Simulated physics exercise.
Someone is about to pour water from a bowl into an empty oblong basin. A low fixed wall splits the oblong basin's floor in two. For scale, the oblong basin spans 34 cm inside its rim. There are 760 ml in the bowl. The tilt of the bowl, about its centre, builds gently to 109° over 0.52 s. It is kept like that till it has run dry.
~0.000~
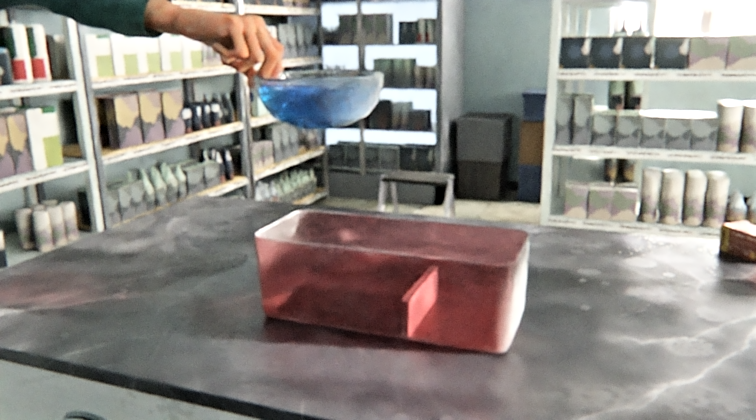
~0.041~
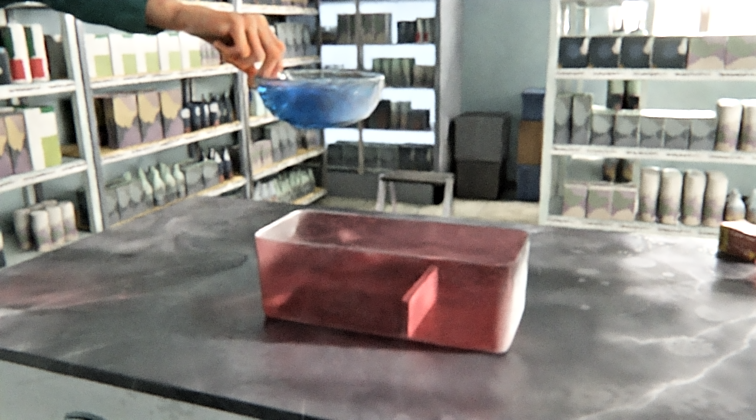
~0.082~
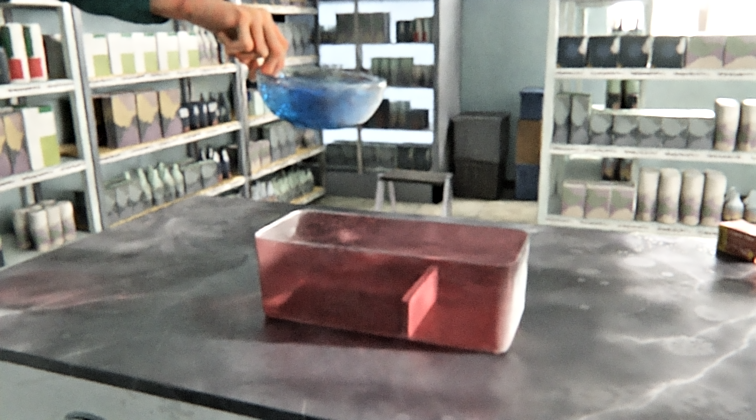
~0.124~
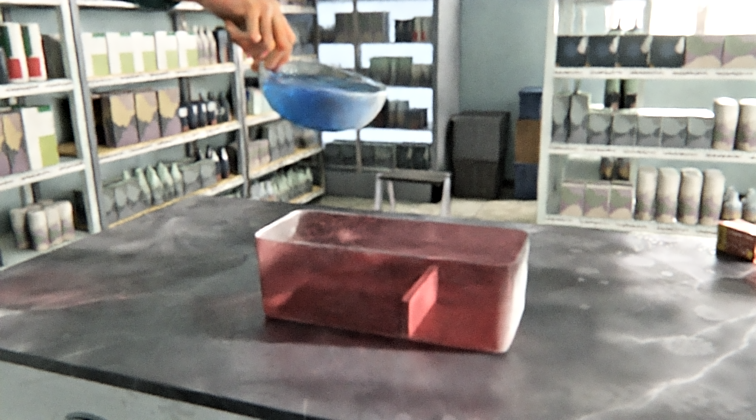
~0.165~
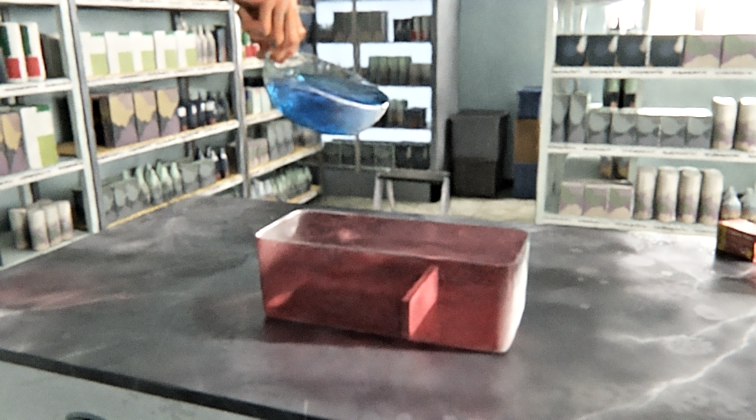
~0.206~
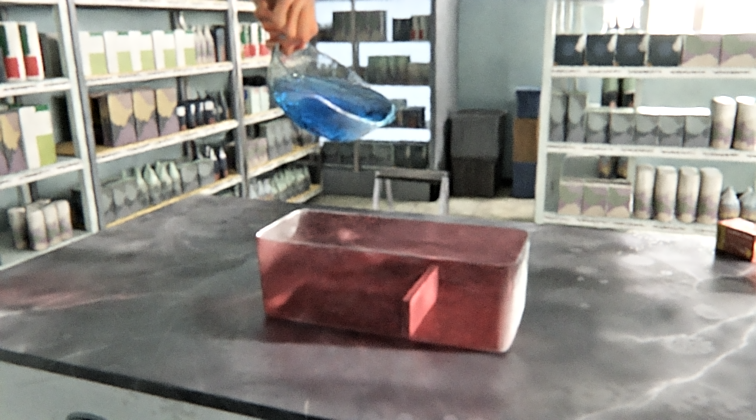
In a shop, a hand tilts a bowl of blue water rightward above a red basin.
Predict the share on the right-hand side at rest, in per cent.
Roughly 40 per cent is past the wall.
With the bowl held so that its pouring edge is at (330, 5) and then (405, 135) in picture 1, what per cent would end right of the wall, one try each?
In turn about 10 and 50 per cent.
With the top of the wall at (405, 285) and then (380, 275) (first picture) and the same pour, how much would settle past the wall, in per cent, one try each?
In turn about 55 and 75 per cent.
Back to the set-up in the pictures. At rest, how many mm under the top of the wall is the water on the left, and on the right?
Some 34 mm on the left and 30 mm on the right.
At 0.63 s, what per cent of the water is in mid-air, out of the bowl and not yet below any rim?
Near 18 in a hundred.
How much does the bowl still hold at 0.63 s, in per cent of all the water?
About 0 per cent.
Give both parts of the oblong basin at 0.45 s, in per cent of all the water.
Left about 14, right about 34.
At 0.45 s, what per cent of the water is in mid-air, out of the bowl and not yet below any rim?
About 48 per cent.
After 0.45 s the tilt is 104° and 3 per cent is still to pour, 14 is left of the wall and 35 right of it.
After 0.63 s the tilt is 109° and 0 per cent is still to pour, 46 is left of the wall and 33 right of it.
After 0.82 s the tilt is 109° and 1 per cent is still to pour, 46 is left of the wall and 37 right of it.
After 1.02 s the tilt is 109° and 0 per cent is still to pour, 50 is left of the wall and 40 right of it.
In the end 50 per cent lies left of the wall, 40 right of it and 10 outside.
